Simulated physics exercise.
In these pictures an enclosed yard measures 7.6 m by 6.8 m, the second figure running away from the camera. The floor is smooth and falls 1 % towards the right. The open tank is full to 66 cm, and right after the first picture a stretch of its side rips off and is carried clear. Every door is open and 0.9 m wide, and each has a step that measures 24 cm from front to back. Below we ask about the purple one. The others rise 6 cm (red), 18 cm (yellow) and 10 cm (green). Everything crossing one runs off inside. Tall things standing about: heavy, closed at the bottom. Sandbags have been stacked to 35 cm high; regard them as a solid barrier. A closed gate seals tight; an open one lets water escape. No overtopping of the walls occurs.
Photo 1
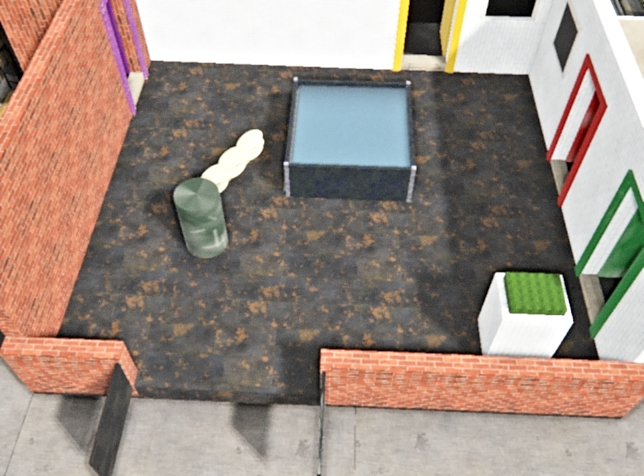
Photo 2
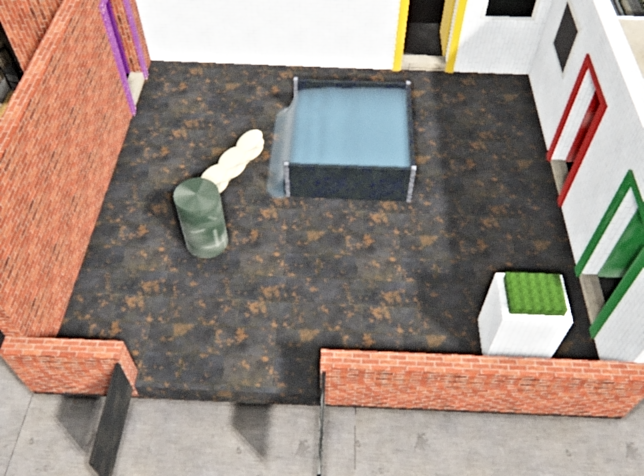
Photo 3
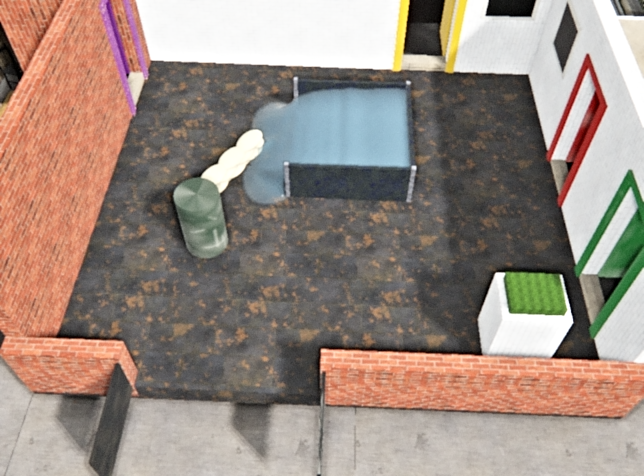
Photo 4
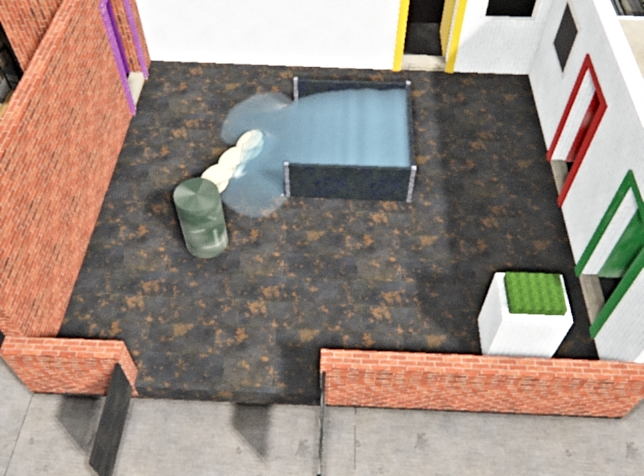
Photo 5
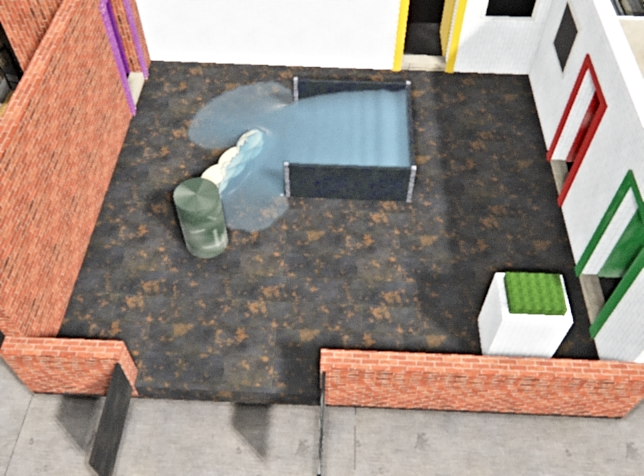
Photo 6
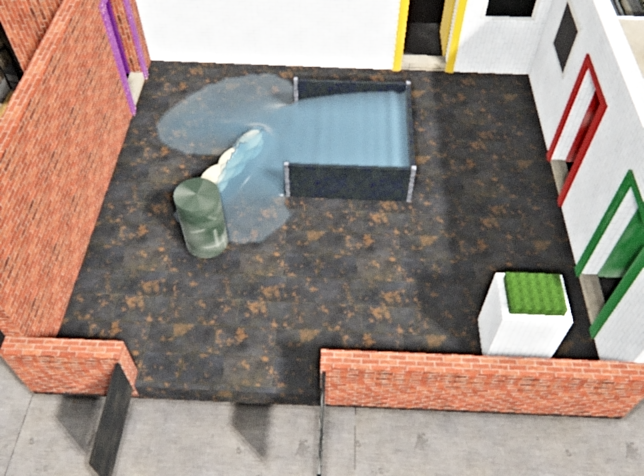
In a walled yard, water pours from the tank's left side and spreads around pale sandbags.
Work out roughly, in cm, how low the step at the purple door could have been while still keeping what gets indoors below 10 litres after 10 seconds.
No lower than about 23 cm.
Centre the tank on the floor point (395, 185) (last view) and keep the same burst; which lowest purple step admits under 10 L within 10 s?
13.5 cm, give or take.
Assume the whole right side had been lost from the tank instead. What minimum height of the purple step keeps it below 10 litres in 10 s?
Then it needs around 8.0 cm.
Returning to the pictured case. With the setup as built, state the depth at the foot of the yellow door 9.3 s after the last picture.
2.0 cm.
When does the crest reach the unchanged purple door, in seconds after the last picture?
It peaks around 0.6 s.
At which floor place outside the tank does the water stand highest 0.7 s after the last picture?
(264, 150).
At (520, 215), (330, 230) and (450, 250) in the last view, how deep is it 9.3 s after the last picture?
Depths in order: 4 / 1 / 2 cm.
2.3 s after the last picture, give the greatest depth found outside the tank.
Max depth: Around 25 cm.
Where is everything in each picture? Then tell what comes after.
The first frame shows the open tank at (351, 125) is whole and still, 66 cm deep; the purple door at (127, 50) is dry.
In the second frame, the gap is at (294, 141), the front 0.4 m out at (274, 151); the back of the open tank holds 66 cm.
In the third frame, the front is at (248, 187), 0.7 m from the gap at (294, 143); 1.4 m2 of floor is wet, 66 cm left at the back.
In the fourth frame, the gap is at (294, 144), the front 1.3 m out at (226, 137); the back of the open tank holds 66 cm.
In the fifth frame, water pours out at (294, 145) and has run 1.9 m, to (193, 136); about 8 cm deep outside, 60 cm at the back.
In the sixth frame, the gap is at (294, 145), the front 2.5 m out at (161, 130); the back of the open tank holds 55 cm; 0.9 m in a straight line remain to the purple door at (127, 50).
Then, 0.7 s after the last picture water covers 25 % of the floor, deepest (44 cm) near (264, 150); 26 cm at the purple door, 2 litres in over its 17 cm step.
Then, 2.3 s after the last picture water covers 45 % of the floor, deepest (25 cm) near (221, 72); 23 cm at the purple door, 43 litres in over its 17 cm step.
Then, 9.3 s after the last picture water covers 85 % of the floor, deepest (12 cm) near (593, 391); 5 cm at the purple door, 52 litres in over its 17 cm step.
At the purple door as built, the water peaked near 26 cm, 0.7 s after the last picture.
Run again over the same 10 s with other heights there, 20 litres in over 21 cm, 1 litre over 28 cm. The limit of 10 litres is kept from about 23 cm up.
